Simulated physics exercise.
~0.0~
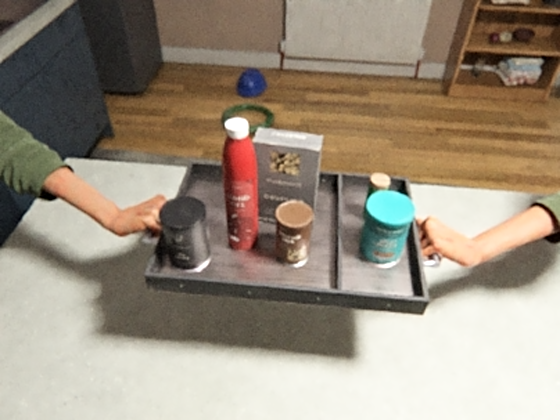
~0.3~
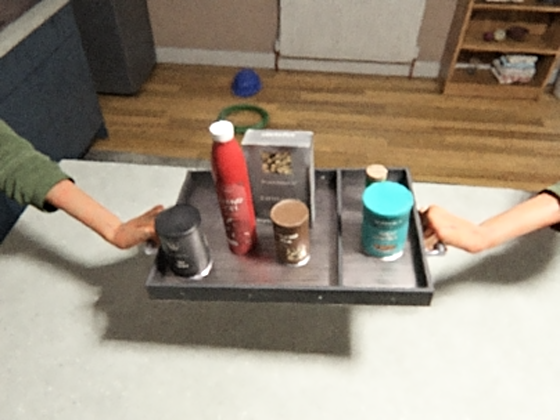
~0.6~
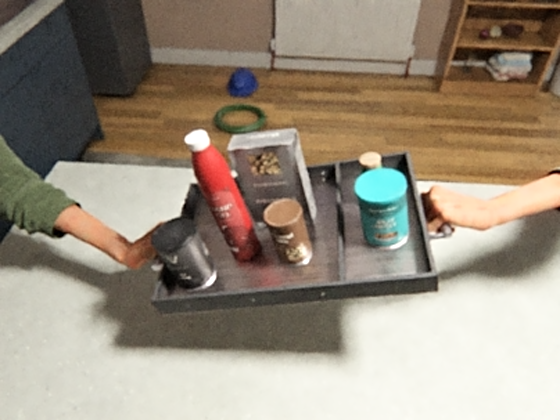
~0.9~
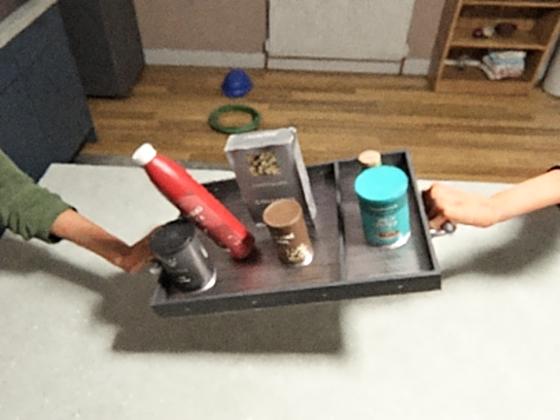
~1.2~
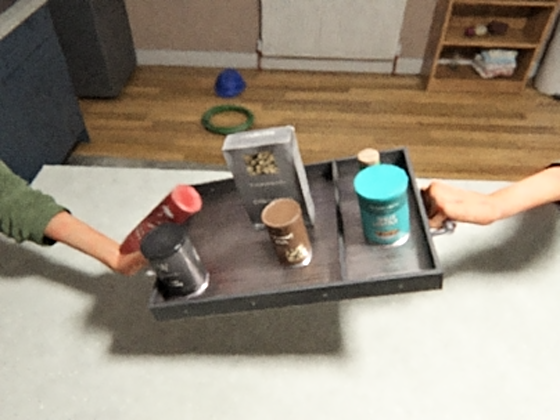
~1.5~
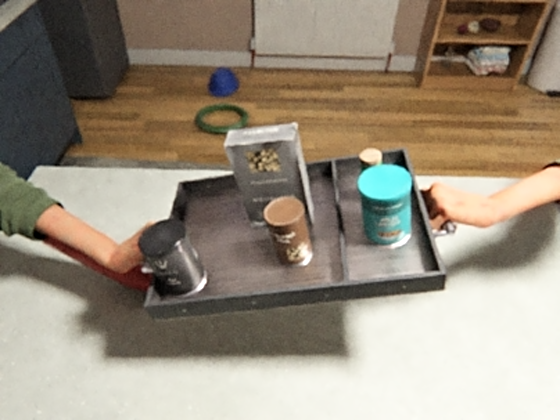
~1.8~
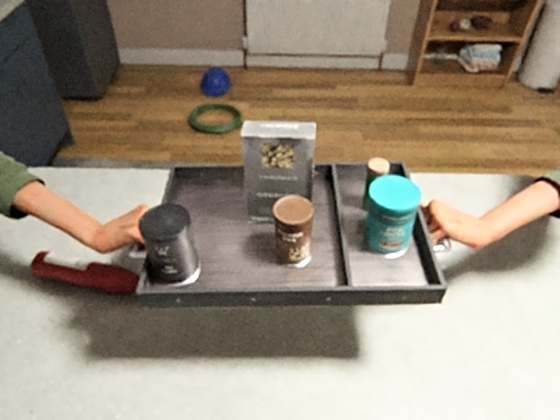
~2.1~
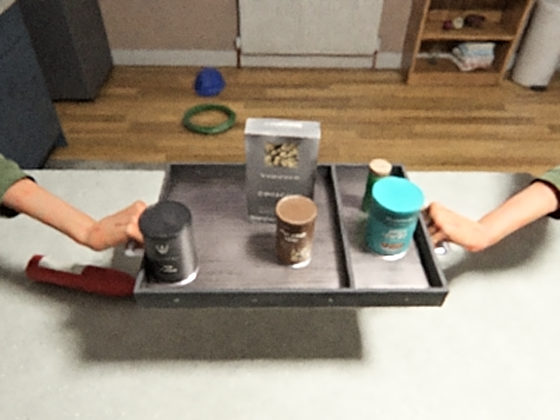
To begin with, two hands hold a dark divided tray above a pale surface, carrying a tall red bottle, a grey packet, a brown tin, a black tin, a turquoise tin and a small shaker mostly hidden behind it. The hands tip the tray so its left edge dips, and the red bottle leans left. It topples over the black tin and tumbles off the left side, past the hand, while everything else stays put. The hands then bring the tray back to level. Finally, the bottle lies on its side left of the tray, with the other items still standing aboard.
